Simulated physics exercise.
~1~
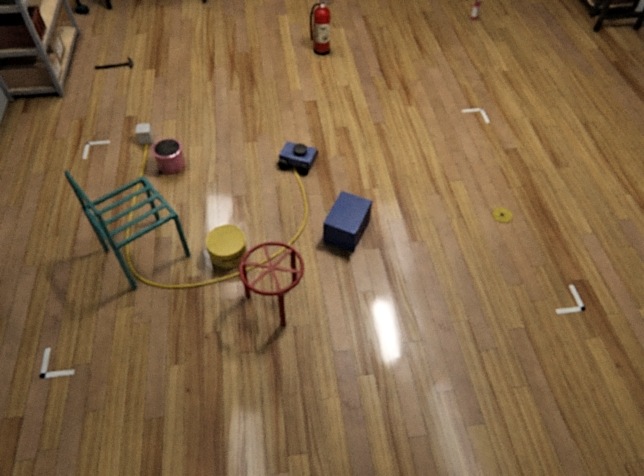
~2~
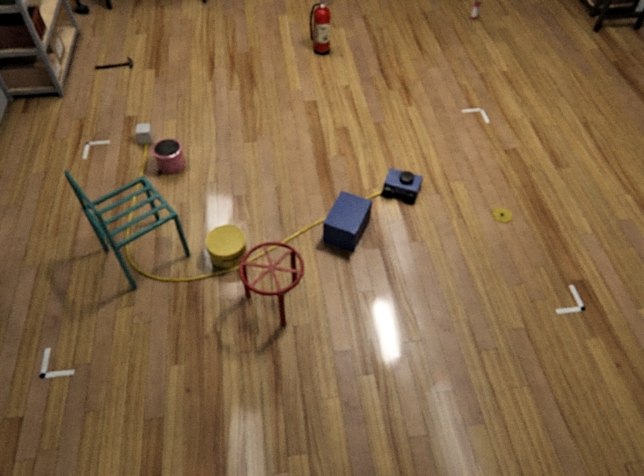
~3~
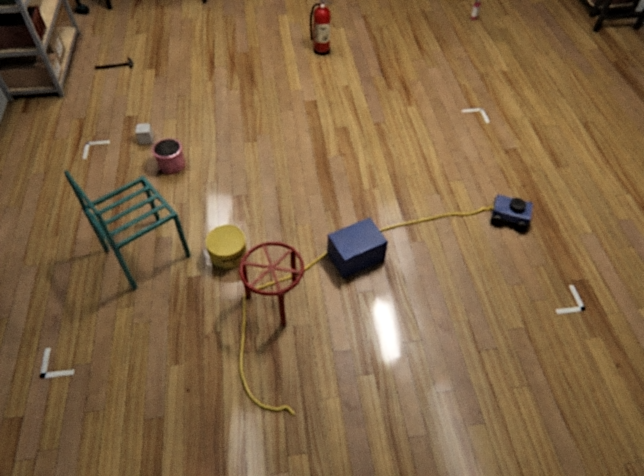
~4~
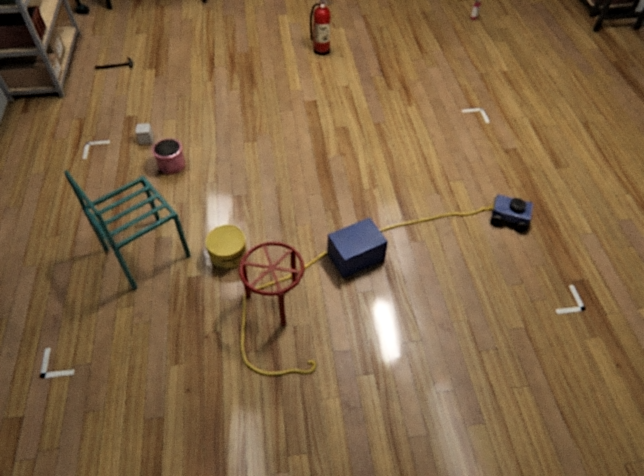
A wooden floor with white corner marks is seen from high above, with a red fire extinguisher at the back. A teal chair stands at left near a pink pot, a yellow bin and a red stool stand near the middle, and a blue crate sits to their right. A small blue cart trailing a yellow lead moves right, past the crate, drawing the lead across the floor. It stops on the yellow mark at right, the crate shifted and turned slightly. The lead's far end comes loose and lies curled below the stool, which stays put.
